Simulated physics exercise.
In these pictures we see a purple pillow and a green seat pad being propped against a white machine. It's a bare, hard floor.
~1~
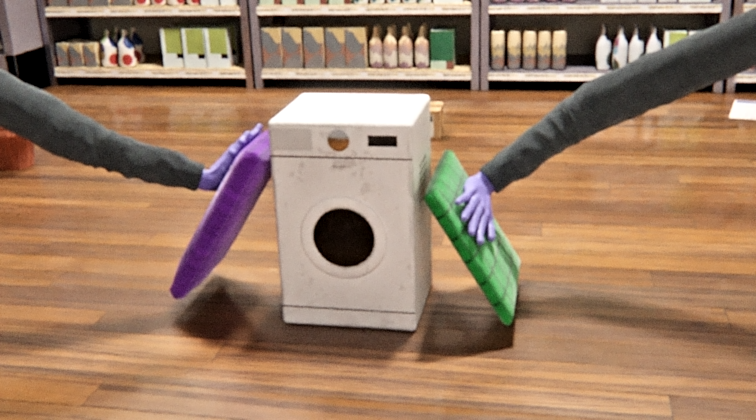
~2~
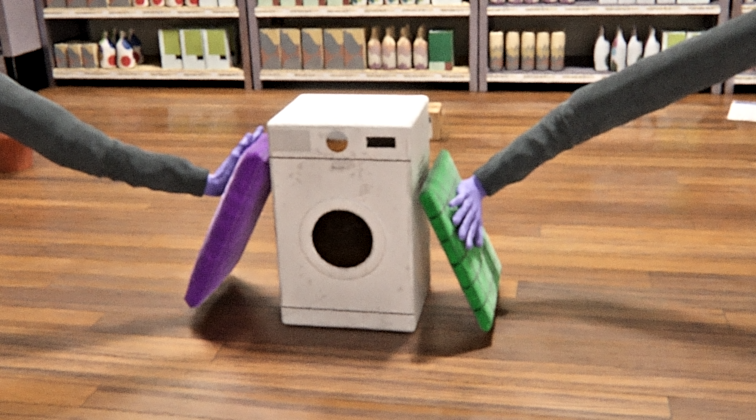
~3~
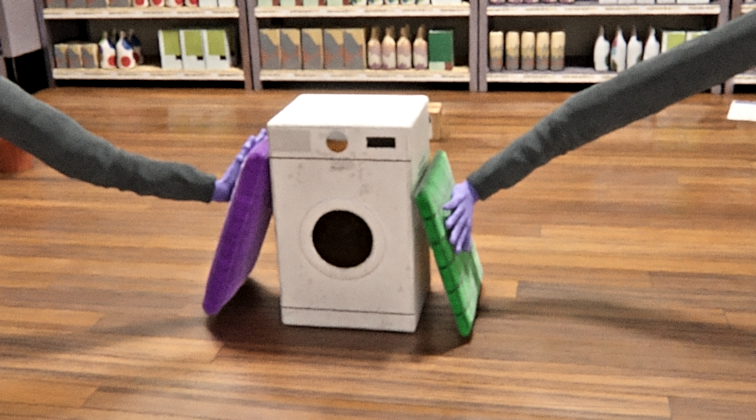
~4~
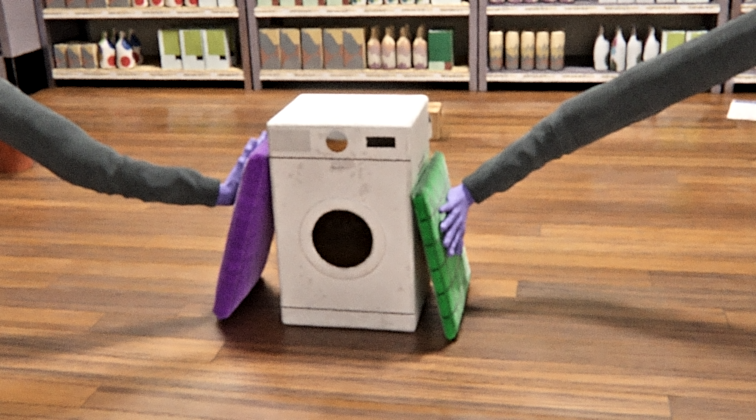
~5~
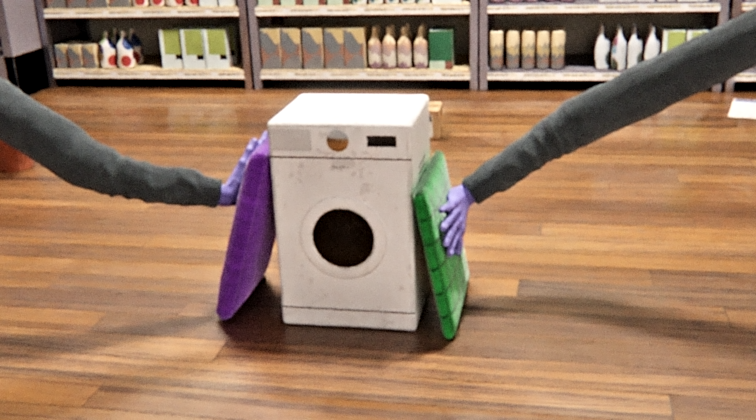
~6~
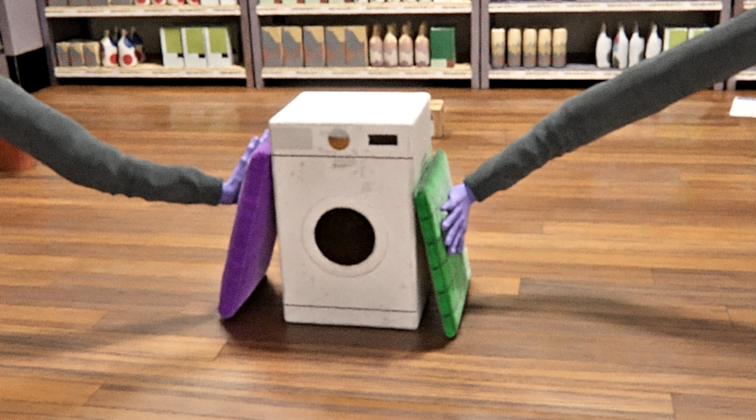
On a wooden floor, two gloved hands push purple and green pads upright against a washer.
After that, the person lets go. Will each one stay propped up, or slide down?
The purple pillow stays propped up; the green seat pad stays propped up.
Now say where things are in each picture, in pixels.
The first picture shows pillow foot (177, 295), head (253, 157); seat pad foot (508, 321), head (428, 196).
The second picture shows pillow foot (192, 303); seat pad foot (486, 327).
The third picture shows pillow foot (210, 311); seat pad foot (465, 332).
The fourth picture shows pillow foot (221, 315); seat pad foot (450, 335).
The fifth picture shows pillow foot (224, 315); seat pad foot (449, 335).
The sixth picture shows pillow foot (226, 314), head (261, 157), almost upright; seat pad foot (450, 333), head (419, 196), almost upright.
Then, 0.42 s after the last picture, pillow leaning near (261, 218); seat pad leaning near (444, 239).
At rest, pillow leaning near (261, 218); seat pad leaning near (444, 239). The purple pillow remains propped up and the green seat pad keeps leaning.
